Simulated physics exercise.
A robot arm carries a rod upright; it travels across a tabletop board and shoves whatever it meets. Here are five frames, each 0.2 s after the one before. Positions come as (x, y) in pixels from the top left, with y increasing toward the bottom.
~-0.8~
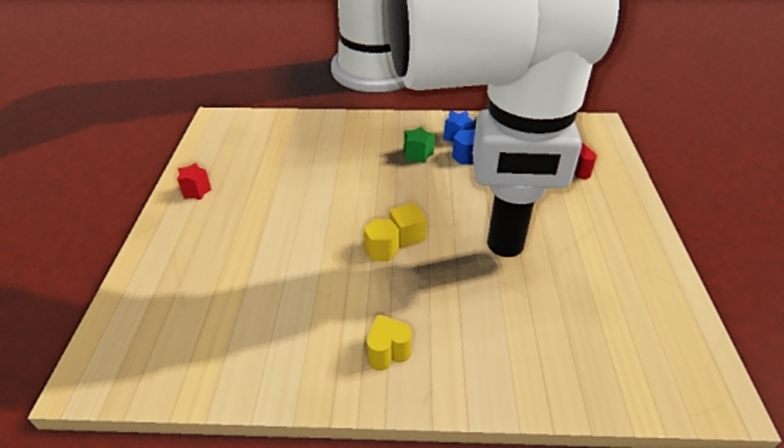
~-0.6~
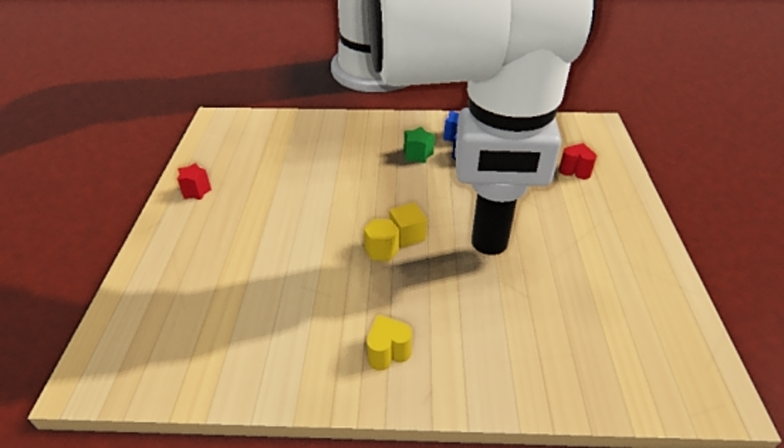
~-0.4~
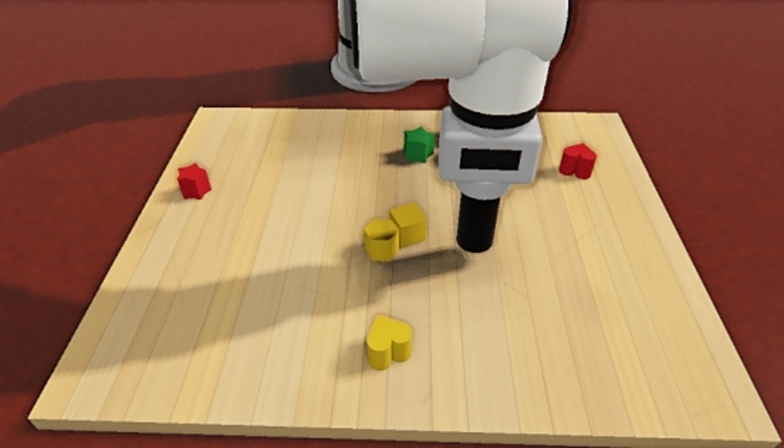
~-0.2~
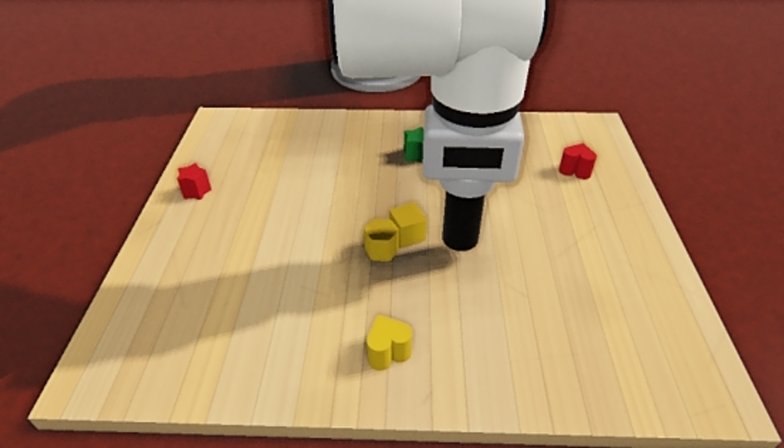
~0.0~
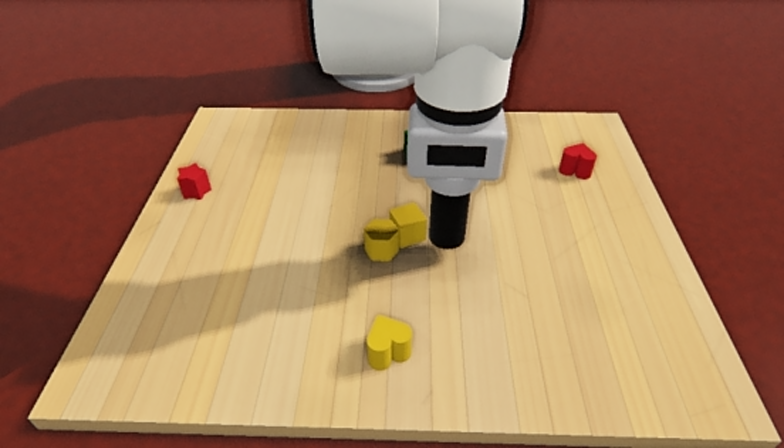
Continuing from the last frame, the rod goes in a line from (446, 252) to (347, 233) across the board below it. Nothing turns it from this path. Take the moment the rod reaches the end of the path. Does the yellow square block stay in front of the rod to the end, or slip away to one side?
It escapes to one side.
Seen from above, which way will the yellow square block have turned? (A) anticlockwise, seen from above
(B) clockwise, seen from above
I'll go with B - clockwise, seen from above.
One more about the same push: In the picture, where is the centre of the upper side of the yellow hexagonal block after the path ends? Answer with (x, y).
Located at (327, 233).
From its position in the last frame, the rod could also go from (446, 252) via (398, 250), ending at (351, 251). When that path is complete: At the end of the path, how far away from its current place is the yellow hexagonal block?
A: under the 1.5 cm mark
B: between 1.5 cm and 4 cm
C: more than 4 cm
My answer is option C.
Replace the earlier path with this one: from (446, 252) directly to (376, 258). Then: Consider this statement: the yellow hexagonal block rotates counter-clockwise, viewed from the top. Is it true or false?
False - the claim does not hold.
On the path given first. One third of the way, rod (411, 230); yellow hexagonal block (377, 229); yellow square block (391, 206), turned 15° anticlockwise.
Two thirds of the way, rod (379, 224); yellow hexagonal block (348, 231), turned 45° anticlockwise; yellow square block (371, 196), turned 25° clockwise.
At the end, rod (346, 219); yellow hexagonal block (327, 233), turned 110° anticlockwise; yellow square block (367, 194), turned 40° clockwise.
